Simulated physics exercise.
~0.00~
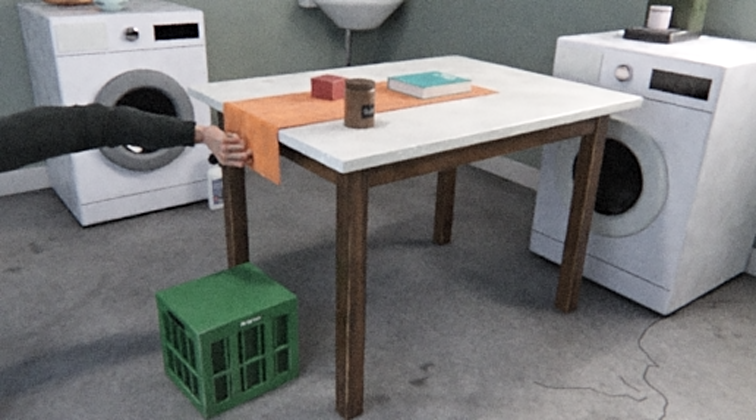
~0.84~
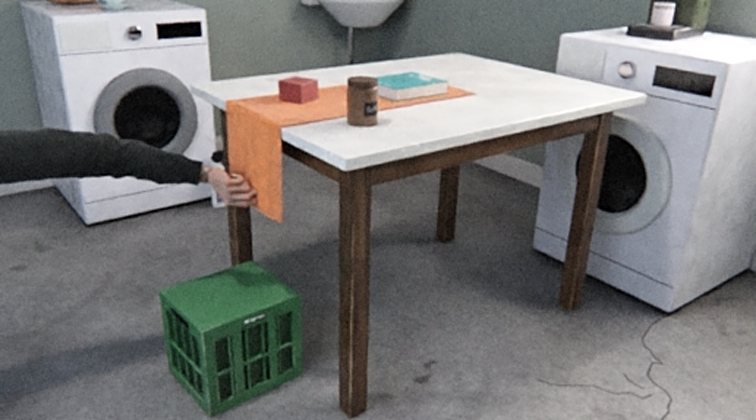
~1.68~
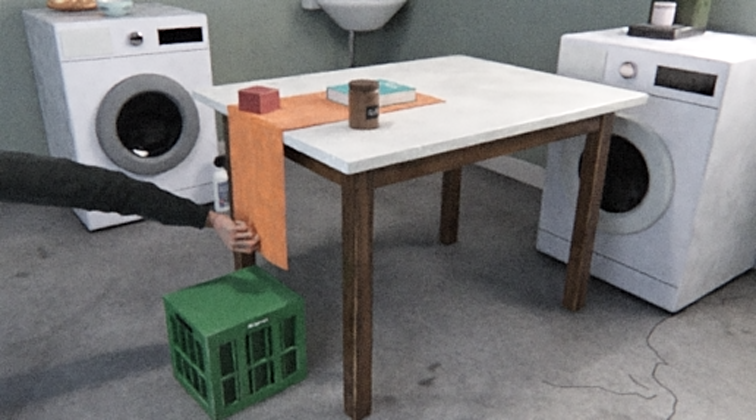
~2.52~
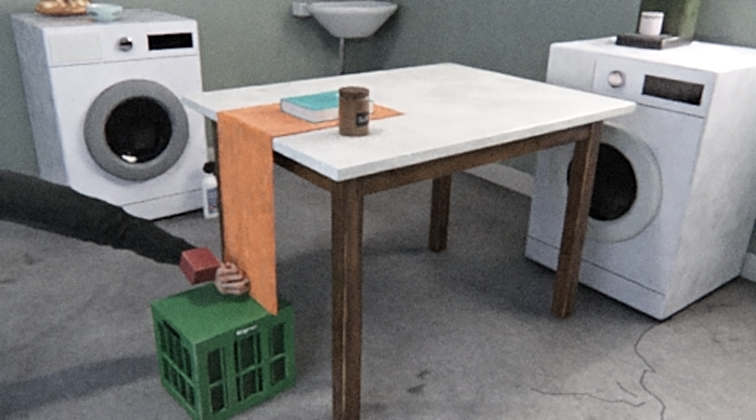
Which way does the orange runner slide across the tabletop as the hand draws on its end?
The orange runner slides to the left across the tabletop, with its end hanging lower over the edge.
